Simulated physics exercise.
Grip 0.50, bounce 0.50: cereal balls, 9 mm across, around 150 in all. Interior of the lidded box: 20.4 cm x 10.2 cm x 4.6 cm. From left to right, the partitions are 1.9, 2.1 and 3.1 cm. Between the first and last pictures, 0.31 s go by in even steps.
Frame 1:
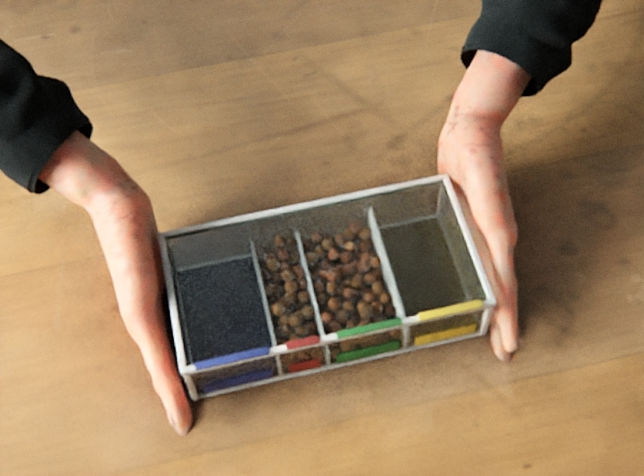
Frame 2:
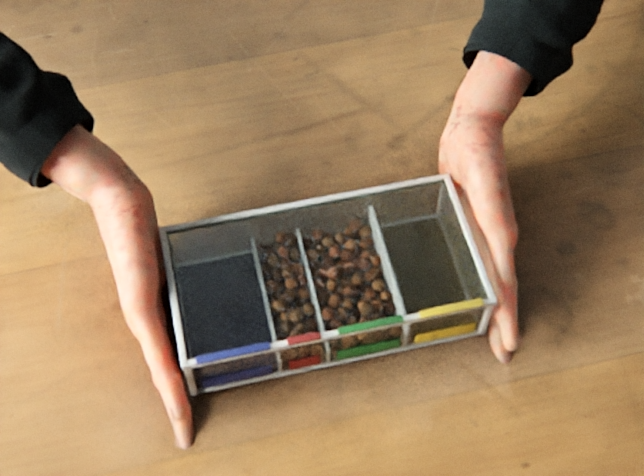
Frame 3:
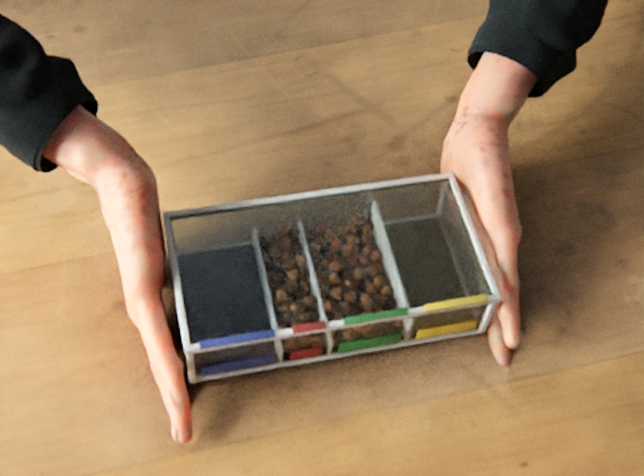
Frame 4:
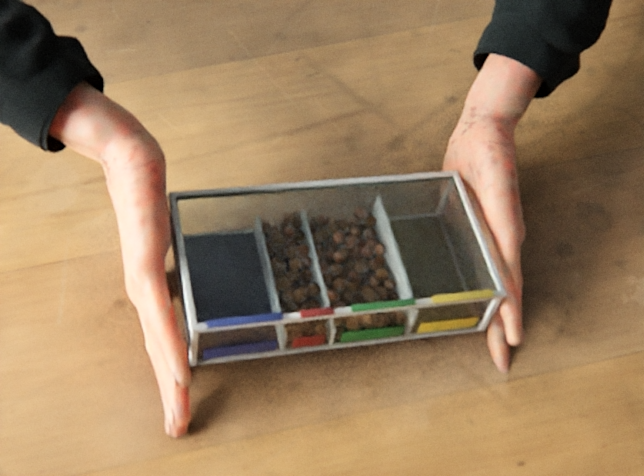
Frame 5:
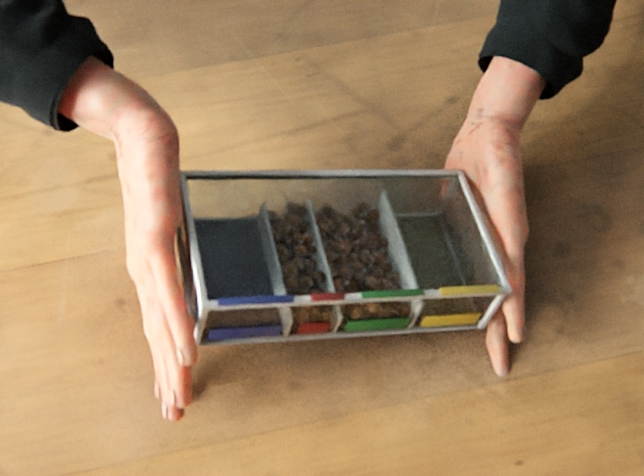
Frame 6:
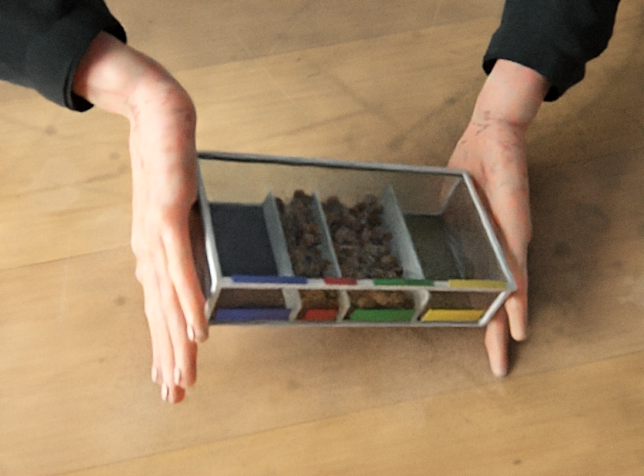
Two hands tilting a clear divided box of small brown balls on a wooden table, its left side rising and turning gradually.
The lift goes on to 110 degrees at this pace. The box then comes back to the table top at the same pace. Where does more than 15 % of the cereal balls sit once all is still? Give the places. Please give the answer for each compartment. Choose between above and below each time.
Red compartment: Below, blue compartment: Below, green compartment: Above, yellow compartment: Above.
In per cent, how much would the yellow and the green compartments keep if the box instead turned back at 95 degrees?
In per cent, yellow comes to 40 and green to 55.
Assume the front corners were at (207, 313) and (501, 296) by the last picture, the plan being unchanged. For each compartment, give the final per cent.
Per cent at the end: Red 0; blue 0; green 45; yellow 55.
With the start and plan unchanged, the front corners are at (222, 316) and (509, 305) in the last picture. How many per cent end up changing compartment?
In that case close to 55 per cent.
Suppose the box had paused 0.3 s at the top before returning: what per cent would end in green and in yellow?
Final amounts would be green 65% and yellow 35%.
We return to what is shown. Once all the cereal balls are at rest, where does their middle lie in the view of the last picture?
(371, 260) or so.
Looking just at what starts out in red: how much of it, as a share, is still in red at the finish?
My estimate is roughly 0 percent.
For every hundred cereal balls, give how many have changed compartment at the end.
I'd say close to 60 percent.
Then, 1.07 s after the last picture, tilt 110 degrees; red 5 %, green 75 %, yellow 20 %.
Then, 1.78 s after the last picture, tilt 48 degrees; green 65 %, yellow 35 %.
Then, 2.53 s after the last picture, tilt 0 degrees; green 65 %, yellow 35 %.
In the end, red 0 %, blue 0 %, green 65 %, yellow 35 %.
